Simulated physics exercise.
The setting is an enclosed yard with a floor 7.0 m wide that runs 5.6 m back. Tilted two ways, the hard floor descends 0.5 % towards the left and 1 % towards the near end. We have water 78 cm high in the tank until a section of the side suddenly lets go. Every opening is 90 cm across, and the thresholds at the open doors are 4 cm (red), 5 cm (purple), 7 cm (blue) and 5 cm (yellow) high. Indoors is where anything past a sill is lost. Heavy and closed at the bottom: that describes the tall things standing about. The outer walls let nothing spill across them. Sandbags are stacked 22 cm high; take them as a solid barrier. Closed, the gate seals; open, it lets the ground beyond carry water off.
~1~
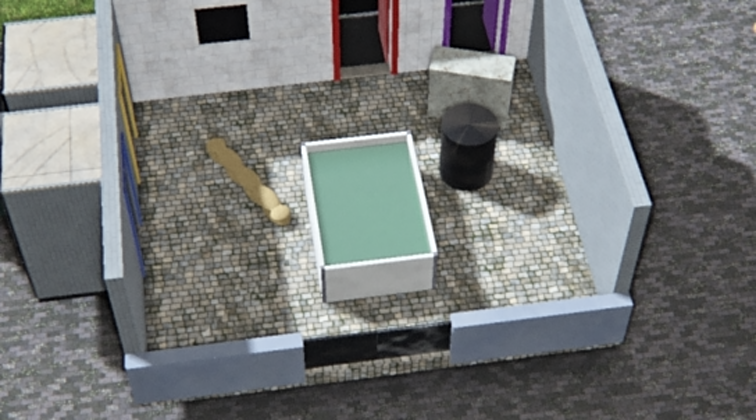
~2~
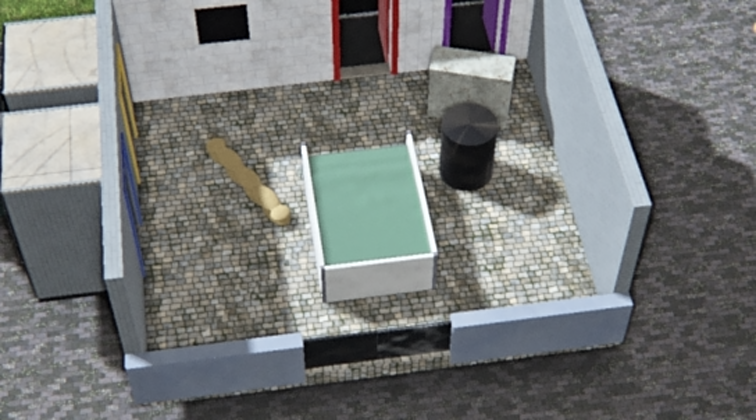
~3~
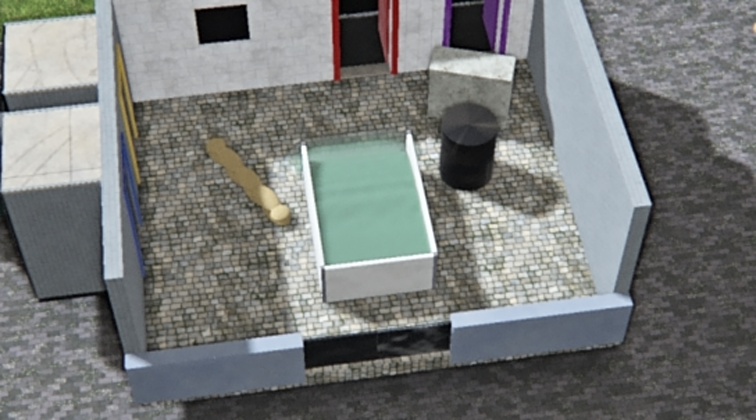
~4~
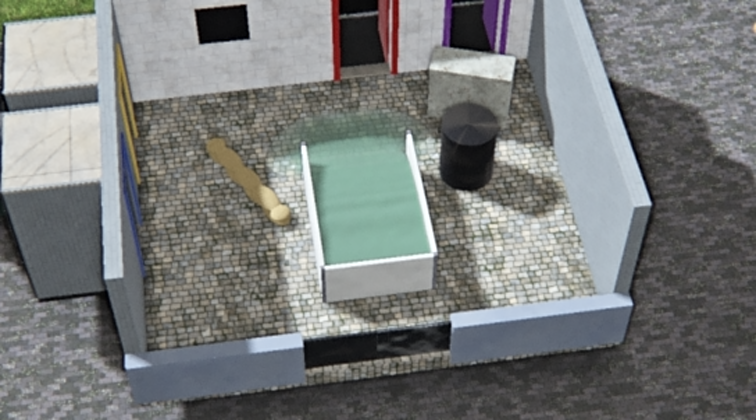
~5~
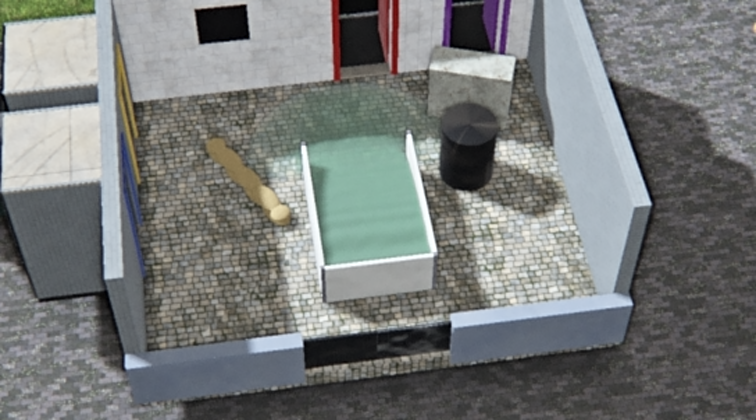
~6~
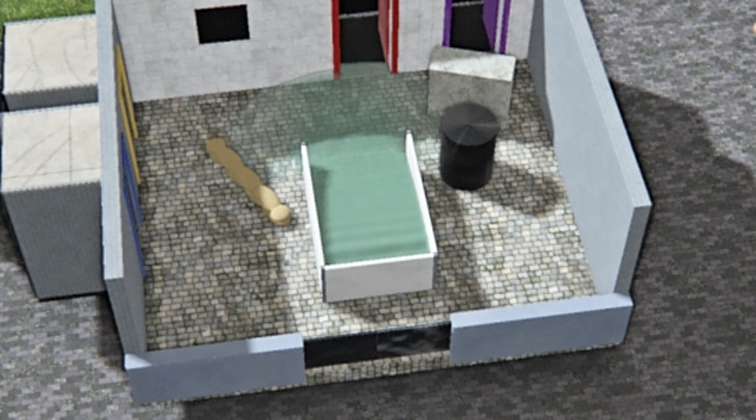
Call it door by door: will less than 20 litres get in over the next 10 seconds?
Red door - no, 20 litres or more; purple door - no, 20 litres or more; blue door - yes, less; yellow door - no, 20 litres or more.
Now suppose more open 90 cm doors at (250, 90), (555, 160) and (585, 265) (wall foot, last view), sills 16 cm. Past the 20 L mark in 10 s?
Note, doorways in listed order: Goes beyond, stays short, stays short.
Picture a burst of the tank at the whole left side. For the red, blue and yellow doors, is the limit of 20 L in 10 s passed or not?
Then: Red short of it, blue beyond it, yellow beyond it.
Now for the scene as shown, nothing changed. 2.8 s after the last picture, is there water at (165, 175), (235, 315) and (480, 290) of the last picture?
First spot soaked, second bone dry, third bone dry.
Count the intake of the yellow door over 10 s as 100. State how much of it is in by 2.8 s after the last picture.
Estimate: Around 30 per cent.
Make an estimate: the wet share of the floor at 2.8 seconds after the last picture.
Close to 50 in a hundred.
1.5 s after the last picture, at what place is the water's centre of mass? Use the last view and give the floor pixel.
Centre: Roughly (339, 157) px.
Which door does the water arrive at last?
It would be the blue one.
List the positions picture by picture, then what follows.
The first picture shows the tank at (367, 201) is whole and still, 78 cm deep.
In the second picture, the front is at (302, 169), 0.9 m from the gap on the tank's far side; 0.4 m2 of floor is under water; 78 cm left at the back of the tank.
In the third picture, the front is at (293, 154), 1.2 m from the gap on the tank's far side; 1.5 m2 of floor is under water; 78 cm left at the back of the tank.
In the fourth picture, the front is at (292, 127), 1.5 m from the gap on the tank's far side; 2.9 m2 of floor is under water; 78 cm left at the back of the tank.
In the fifth picture, the front is at (298, 97), 2.0 m from the gap on the tank's far side; 5.1 m2 of floor is under water; 76 cm left at the back of the tank.
In the sixth picture, the front is at (372, 64), 2.5 m from the gap on the tank's far side; 6.8 m2 of floor is under water; 66 cm left at the back of the tank.
Then, 0.7 s after the last picture water covers 25 % of the floor and is deepest (43 cm) near (332, 88); red door 18 cm at the sill, 156 L in, purple door 5 cm at the sill, 0 L in, blue door not reached, yellow door not reached.
Then, 1.5 s after the last picture water covers 35 % of the floor and is deepest (42 cm) near (134, 102); red door 32 cm at the sill, 378 L in, purple door 9 cm at the sill, 3 L in, blue door not reached, yellow door 9 cm at the sill, 0 L in.
Then, 2.8 s after the last picture water covers 50 % of the floor and is deepest (29 cm) near (145, 101); red door 20 cm at the sill, 614 L in, purple door 8 cm at the sill, 15 L in, blue door 6 cm at the sill, 0 L in, yellow door 18 cm at the sill, 64 L in.
Then, 5.3 s after the last picture water covers 90 % of the floor and is deepest (15 cm) near (150, 380); red door 9 cm at the sill, 736 L in, purple door 8 cm at the sill, 36 L in, blue door 6 cm at the sill, 0 L in, yellow door 12 cm at the sill, 169 L in.
Then, 9.3 s after the last picture water covers 95 % of the floor and is deepest (14 cm) near (307, 360); red door 4 cm at the sill, 758 L in, purple door 4 cm at the sill, 54 L in, blue door 3 cm at the sill, 0 L in, yellow door 7 cm at the sill, 211 L in.
